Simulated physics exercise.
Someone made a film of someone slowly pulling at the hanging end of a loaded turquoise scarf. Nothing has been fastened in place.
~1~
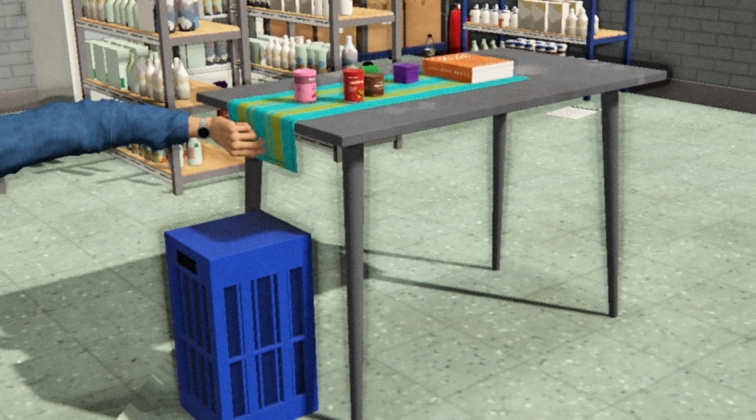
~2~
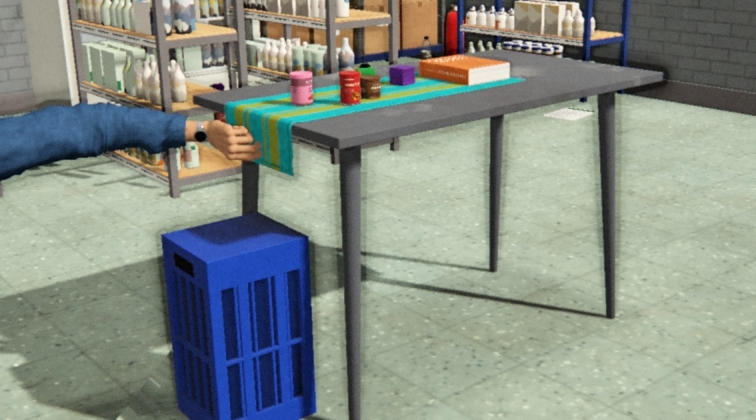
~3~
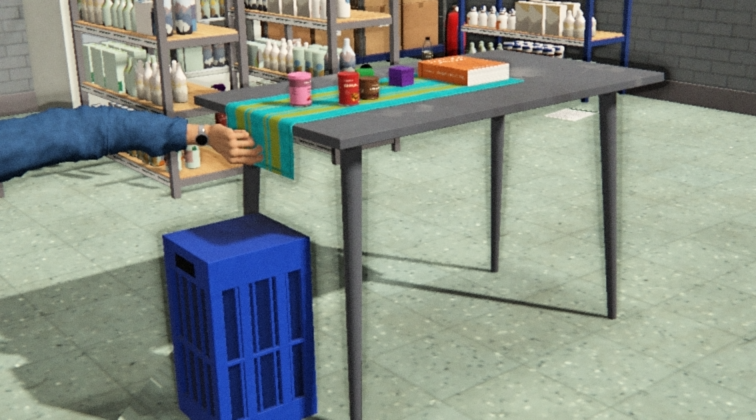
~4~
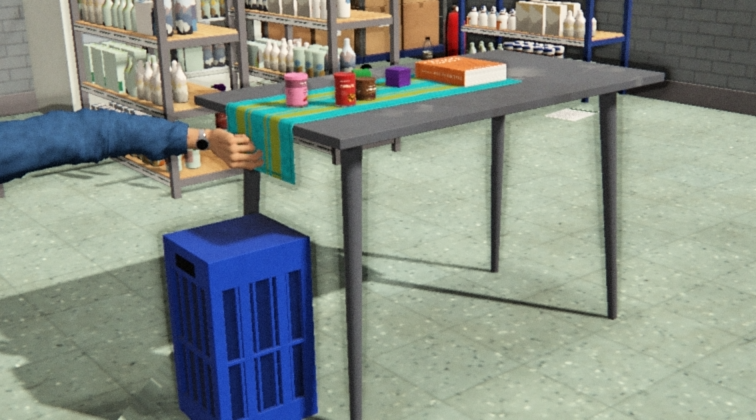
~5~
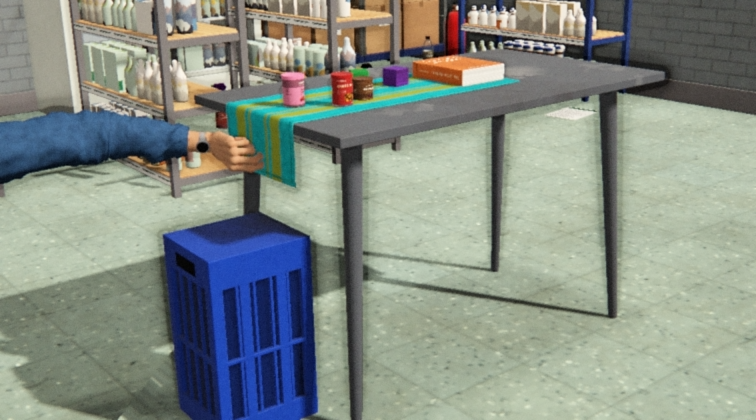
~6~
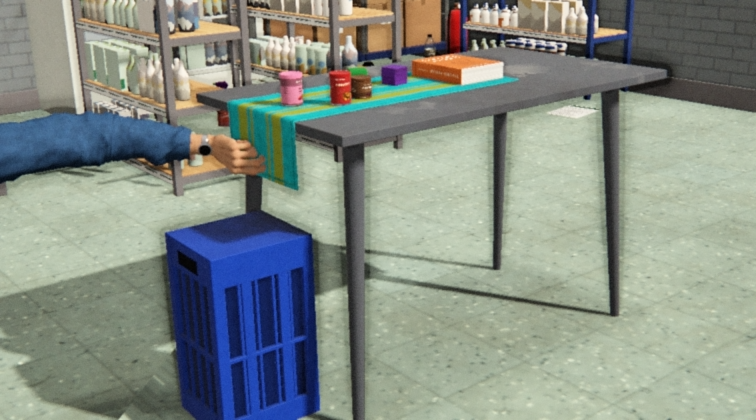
In a storeroom, a hand slowly pulls a turquoise scarf, drawing small cans and cubes left.
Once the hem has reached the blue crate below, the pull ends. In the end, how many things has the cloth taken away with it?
I expect one of them not to stay on top.
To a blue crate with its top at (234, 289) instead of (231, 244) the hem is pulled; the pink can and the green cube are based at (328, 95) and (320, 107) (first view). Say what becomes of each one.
The pink can? Lost. The green cube? Lost.
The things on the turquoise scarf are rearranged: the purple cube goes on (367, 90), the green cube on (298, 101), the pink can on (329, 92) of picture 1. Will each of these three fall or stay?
Purple cube: Still up. Green cube: Gone off. Pink can: Still up.
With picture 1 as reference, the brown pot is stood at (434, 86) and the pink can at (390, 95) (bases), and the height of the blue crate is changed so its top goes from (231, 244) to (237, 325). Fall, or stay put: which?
The brown pot? Safe. The pink can? Lost.
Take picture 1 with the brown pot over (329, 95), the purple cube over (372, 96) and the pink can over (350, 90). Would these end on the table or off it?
As for the brown pot, it stays where it is; the purple cube stays where it is; the pink can stays where it is.
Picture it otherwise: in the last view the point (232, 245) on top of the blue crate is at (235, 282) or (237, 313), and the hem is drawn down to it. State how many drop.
We'd get 2 in the first case and 3 in the second.
Early on, hem near (264, 199); all still up.
Midway, hem on the crate; pink can gone.
Finally, hem on the crate; pink can gone. The answer is one.
